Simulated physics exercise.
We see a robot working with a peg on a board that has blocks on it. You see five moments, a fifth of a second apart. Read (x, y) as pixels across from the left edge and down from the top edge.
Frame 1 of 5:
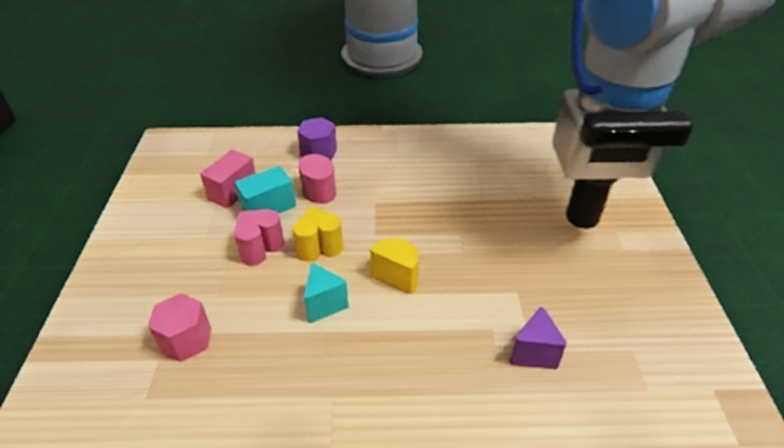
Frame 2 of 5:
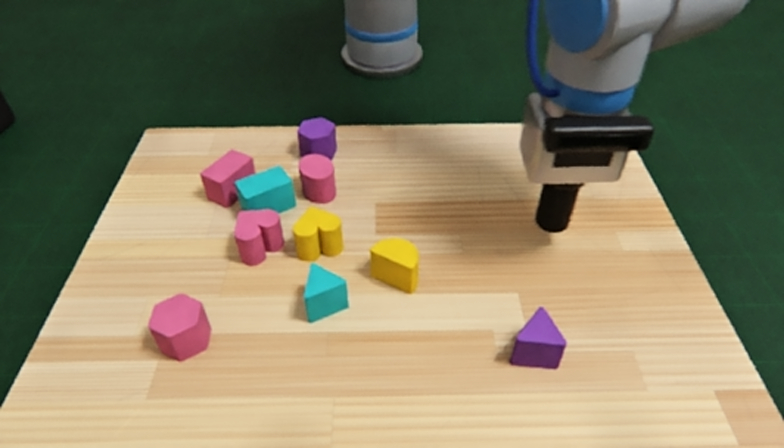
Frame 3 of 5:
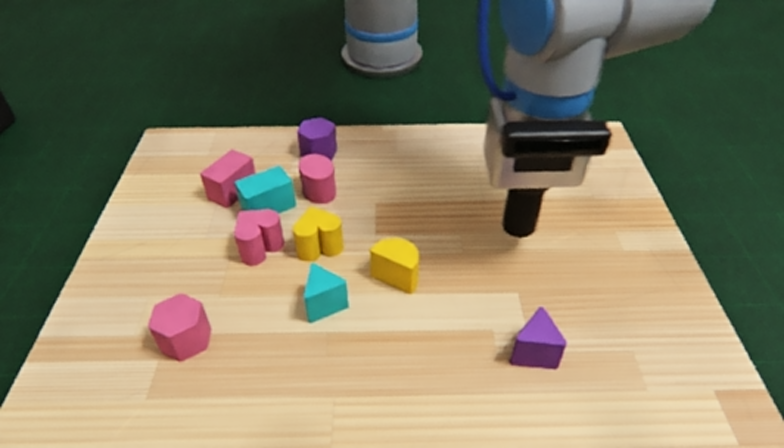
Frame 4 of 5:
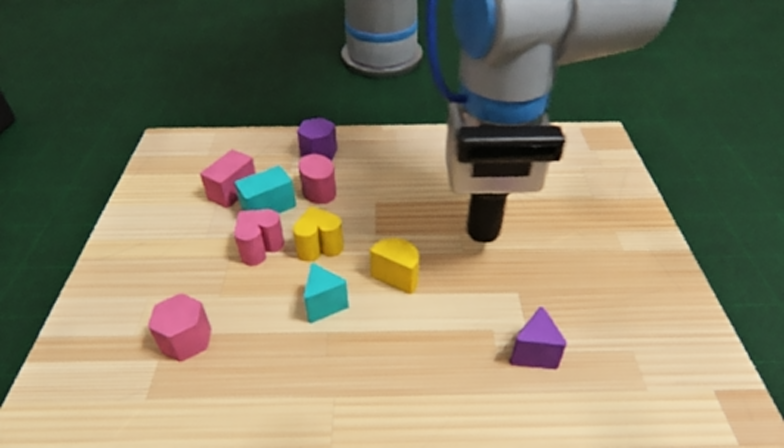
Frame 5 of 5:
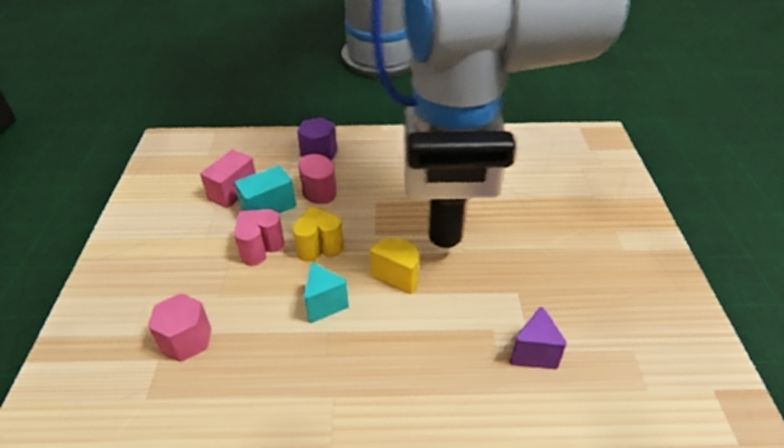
A robot arm holding a black peg moves steadily left across the wooden board, nearing the yellow D-shaped block, while the pink, turquoise, yellow and purple blocks all stay where they are.
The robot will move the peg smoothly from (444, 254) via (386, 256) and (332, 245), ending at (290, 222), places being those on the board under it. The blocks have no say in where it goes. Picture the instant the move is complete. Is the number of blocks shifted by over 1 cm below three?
No, it doesn't check out.
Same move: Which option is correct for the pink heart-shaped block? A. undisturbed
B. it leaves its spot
It's B.
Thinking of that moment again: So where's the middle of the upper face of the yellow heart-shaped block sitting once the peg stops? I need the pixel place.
Close to (249, 208).
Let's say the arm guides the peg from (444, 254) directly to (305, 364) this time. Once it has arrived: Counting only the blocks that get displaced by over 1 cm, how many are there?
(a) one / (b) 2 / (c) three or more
The correct letter is b.
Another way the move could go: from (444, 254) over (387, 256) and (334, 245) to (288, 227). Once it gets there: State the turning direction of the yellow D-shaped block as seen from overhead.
Its rotation is counterclockwise.
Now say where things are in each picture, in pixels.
The first picture shows lower end of the peg (582, 219), tops of blocks, pink heart-shaped block (254, 222), turquoise oblong block (263, 181), yellow heart-shaped block (316, 221), yellow D-shaped block (397, 251).
The second picture shows peg (552, 223), blocks as before.
The third picture shows peg (519, 227), blocks as before.
The fourth picture shows peg (483, 232), blocks as before.
The fifth picture shows peg (445, 237), pink heart-shaped block (254, 222), turquoise oblong block (263, 181), yellow heart-shaped block (316, 221), yellow D-shaped block (397, 251).
What follows on the original path. One third of the way, peg (385, 239); yellow D-shaped block (384, 256), turned 35° anticlockwise.
Two thirds of the way, peg (329, 227); pink heart-shaped block (244, 222); yellow heart-shaped block (286, 218), turned 15° anticlockwise; yellow D-shaped block (384, 256), turned 35° anticlockwise.
At the end, peg (287, 205); pink heart-shaped block (212, 227), turned 45° anticlockwise; turquoise oblong block not moved; yellow heart-shaped block (249, 208), turned 65° anticlockwise; yellow D-shaped block (384, 256), turned 35° anticlockwise.
